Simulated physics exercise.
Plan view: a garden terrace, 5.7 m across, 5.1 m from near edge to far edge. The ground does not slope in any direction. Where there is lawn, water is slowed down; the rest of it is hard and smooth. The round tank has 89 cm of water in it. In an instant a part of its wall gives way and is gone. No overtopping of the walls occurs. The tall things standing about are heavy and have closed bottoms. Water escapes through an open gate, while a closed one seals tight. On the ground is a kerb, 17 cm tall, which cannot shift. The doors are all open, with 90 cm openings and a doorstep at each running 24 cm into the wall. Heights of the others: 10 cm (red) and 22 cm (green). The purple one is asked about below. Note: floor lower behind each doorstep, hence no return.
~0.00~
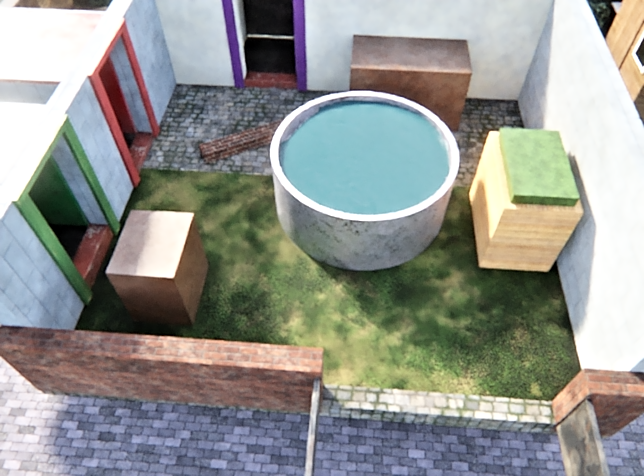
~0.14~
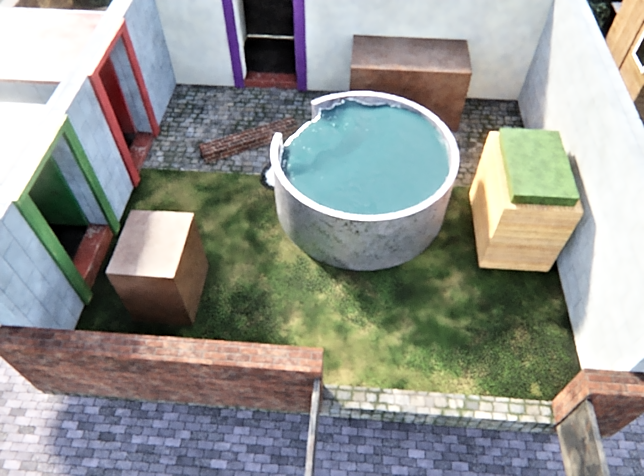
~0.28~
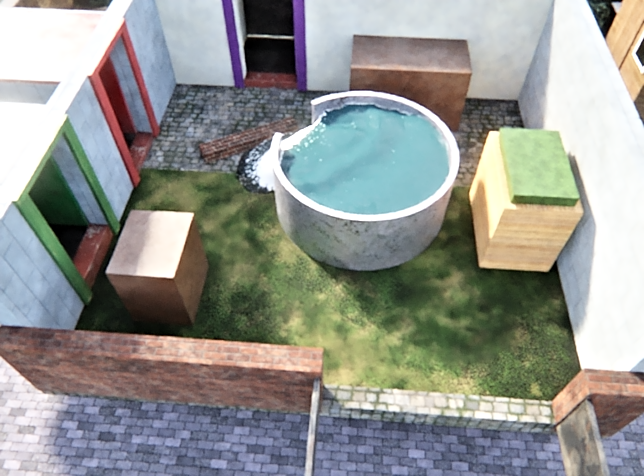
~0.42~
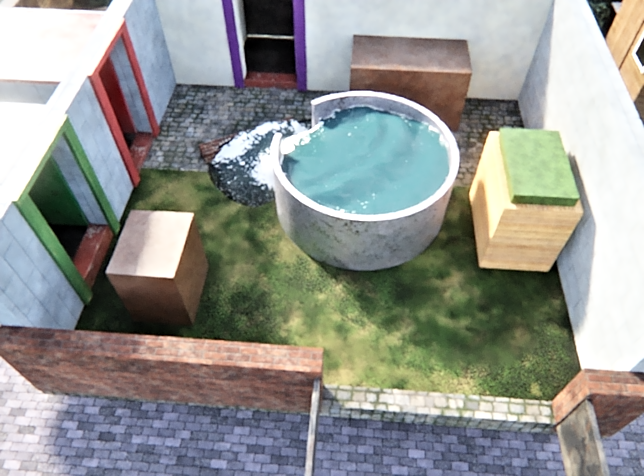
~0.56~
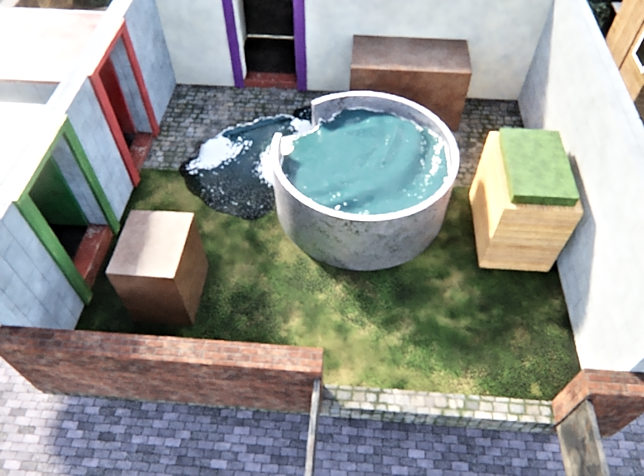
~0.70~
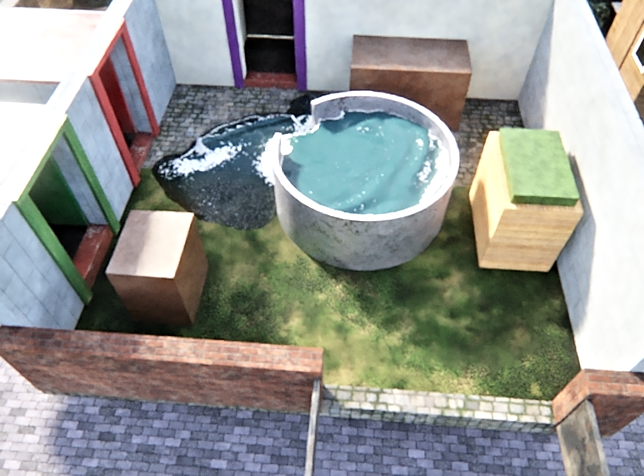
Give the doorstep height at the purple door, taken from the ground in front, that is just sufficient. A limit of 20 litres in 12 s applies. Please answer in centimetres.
Roughly 18 cm above the ground in front.
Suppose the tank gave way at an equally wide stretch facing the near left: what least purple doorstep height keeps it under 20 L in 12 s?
That way, roughly 11.0 cm.
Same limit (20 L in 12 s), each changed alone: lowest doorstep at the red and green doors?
About 26 cm at red and 15 cm at green.
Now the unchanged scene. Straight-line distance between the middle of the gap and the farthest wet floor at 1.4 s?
Roughly 3.0 metres.
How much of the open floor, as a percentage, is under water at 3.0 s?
Wet: Close to 50 %.
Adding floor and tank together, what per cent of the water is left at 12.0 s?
Around 78 per cent of the water.
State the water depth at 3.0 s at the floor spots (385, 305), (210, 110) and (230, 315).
The depths come to about 0, 18 and 0 cm.
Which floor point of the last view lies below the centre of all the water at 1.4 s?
The centre of all the water is around (318, 183).
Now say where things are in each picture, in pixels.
In the first frame, the round tank at (364, 154) is whole and still, 89 cm deep; the purple door at (266, 33) is dry.
In the second frame, water pours out at (296, 152) and has run 0.4 m, to (270, 168); about 11 cm deep outside, 89 cm at the back.
In the third frame, the front is at (249, 153), 0.8 m from the gap at (296, 155); 0.8 m2 of floor is wet, 89 cm left at the back.
In the fourth frame, the gap is at (296, 156), the front 1.2 m out at (214, 162); the back of the round tank holds 89 cm.
In the fifth frame, water pours out at (296, 155) and has run 1.5 m, to (189, 164); about 10 cm deep outside, 86 cm at the back.
In the sixth frame, water pours out at (296, 155) and has run 1.9 m, to (160, 165); about 8 cm deep outside, 77 cm at the back; 0.6 m in a straight line remain to the purple door at (266, 33).
After 1.4 s water covers 35 % of the floor, deepest (52 cm) near (259, 148); 25 cm at the purple door, 3 litres in over its 13 cm doorstep.
After 3.0 s water covers 50 % of the floor, deepest (40 cm) near (259, 148); 19 cm at the purple door, 53 litres in over its 13 cm doorstep.
After 12.0 s water covers 95 % of the floor, deepest (13 cm) near (223, 146); 12 cm at the purple door, 94 litres in over its 13 cm doorstep.
At the purple door as built, the water arrived by 1.1 s and peaked near 25 cm at 1.4 s.
Run again over the same 12 s with other heights there, 56 litres in over 15 cm, 10 litres over 20.5 cm. The limit of 20 litres is kept from about 18 cm up.
